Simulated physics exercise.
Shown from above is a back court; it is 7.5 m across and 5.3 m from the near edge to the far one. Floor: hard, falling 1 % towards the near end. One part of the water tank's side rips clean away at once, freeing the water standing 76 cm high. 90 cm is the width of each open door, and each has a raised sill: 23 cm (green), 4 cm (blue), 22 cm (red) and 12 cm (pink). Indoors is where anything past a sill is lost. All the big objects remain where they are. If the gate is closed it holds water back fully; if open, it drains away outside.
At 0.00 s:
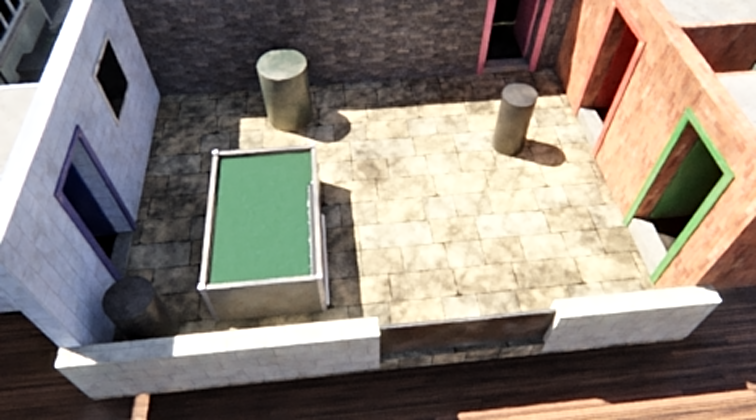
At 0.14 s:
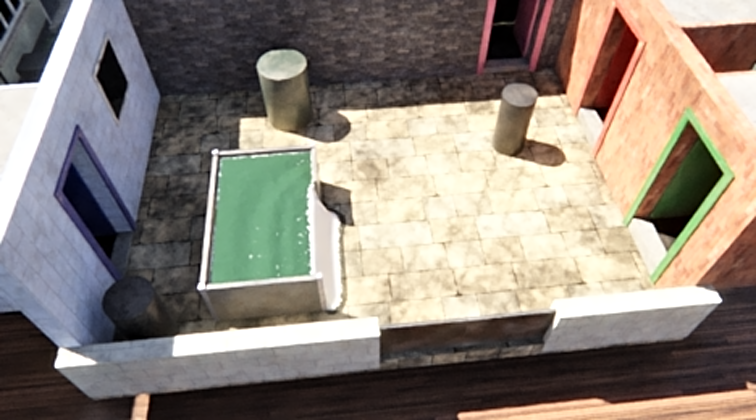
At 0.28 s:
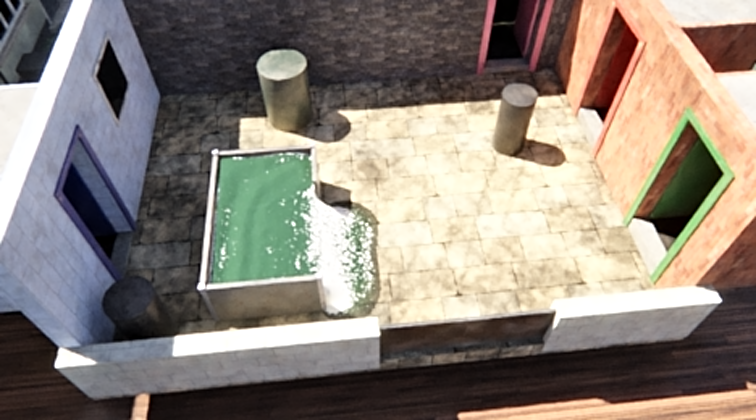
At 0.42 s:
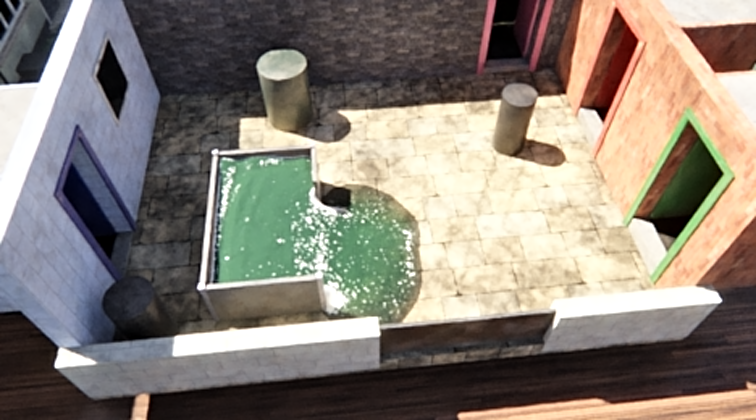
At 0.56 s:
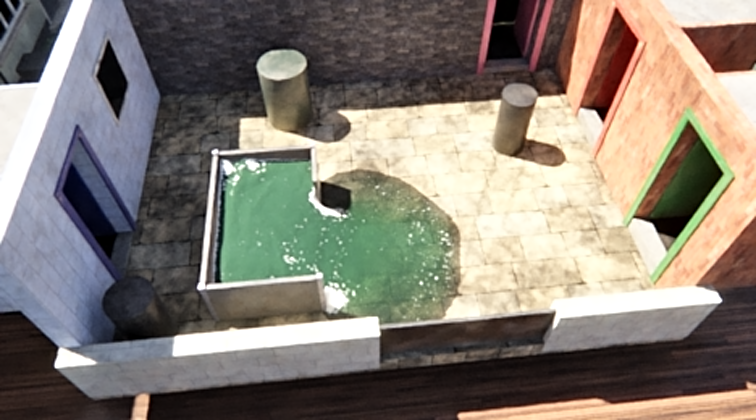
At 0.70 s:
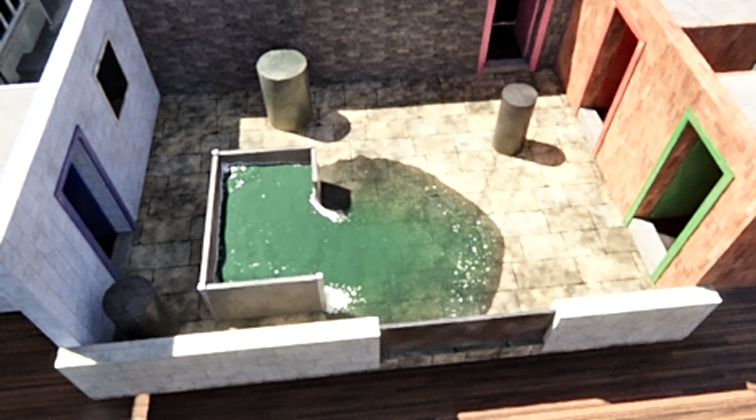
A rectangular tank of green water stands left of centre in a sunlit, stone-paved back court, seen from above by a still camera. Two round pillars stand towards the back, a purple-framed opening is at left, and green and red doorways are at right. The tank's right side breaks open, and water gushes out, foaming white, then spreads rightward in a widening green pool as the tank's level drops.
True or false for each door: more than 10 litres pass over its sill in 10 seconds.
Per door: The green door: True; the blue door: False; the red door: False; the pink door: True.
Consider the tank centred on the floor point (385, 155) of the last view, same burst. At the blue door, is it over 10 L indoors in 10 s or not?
Blue: Beyond limit.
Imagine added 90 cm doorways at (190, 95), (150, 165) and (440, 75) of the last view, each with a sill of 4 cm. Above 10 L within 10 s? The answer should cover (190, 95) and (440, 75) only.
Per doorway, in order: Insufficient / sufficient.
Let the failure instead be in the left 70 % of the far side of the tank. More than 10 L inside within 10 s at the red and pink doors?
Versus the limit - red: Within, pink: Within.
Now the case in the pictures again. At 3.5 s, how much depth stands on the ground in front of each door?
Centimetres: Green 26 / blue 0 / red 13 / pink 12.
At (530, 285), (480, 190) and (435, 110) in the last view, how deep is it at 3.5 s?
9, 3 and 1 cm, respectively.
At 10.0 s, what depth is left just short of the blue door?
About 3.5 cm deep.
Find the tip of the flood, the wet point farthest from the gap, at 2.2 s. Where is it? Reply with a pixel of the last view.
Near (571, 116).
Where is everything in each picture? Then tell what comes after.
In the first picture, the water tank at (264, 213) is whole and still, 76 cm deep.
In the second picture, water pours out at (318, 247) and has run 0.9 m, to (332, 213); typically 9 cm deep outside, 76 cm at the water tank's back.
In the third picture, the front is at (363, 211), 1.1 m from the gap at (319, 250); 1.3 m2 of floor is under water; 71 cm left at the back of the water tank.
In the fourth picture, the front is at (411, 222), 1.5 m from the gap at (319, 251); 2.9 m2 of floor is under water; 66 cm left at the back of the water tank.
In the fifth picture, the front is at (451, 225), 2.1 m from the gap at (319, 251); 4.8 m2 of floor is under water; 64 cm left at the back of the water tank.
In the sixth picture, water pours out at (319, 251) and has run 2.7 m, to (497, 234); typically 6 cm deep outside, 58 cm at the water tank's back.
After 1.4 s water covers 40 % of the floor and is deepest (33 cm) near (328, 288); green door 28 cm at the sill, 0 L in, blue door not reached, red door not reached, pink door not reached.
After 2.2 s water covers 45 % of the floor and is deepest (48 cm) near (661, 315); green door 38 cm at the sill, 13 L in, blue door not reached, red door 14 cm at the sill, 0 L in, pink door not reached.
After 3.5 s water covers 55 % of the floor and is deepest (27 cm) near (656, 303); green door 26 cm at the sill, 68 L in, blue door not reached, red door 13 cm at the sill, 0 L in, pink door 12 cm at the sill, 0 L in.
After 6.0 s water covers 70 % of the floor and is deepest (18 cm) near (553, 77); green door 12 cm at the sill, 72 L in, blue door not reached, red door 10 cm at the sill, 0 L in, pink door 17 cm at the sill, 45 L in.
After 10.0 s water covers 95 % of the floor and is deepest (14 cm) near (150, 155); green door 6 cm at the sill, 72 L in, blue door 3 cm at the sill, 0 L in, red door 7 cm at the sill, 0 L in, pink door 5 cm at the sill, 55 L in.
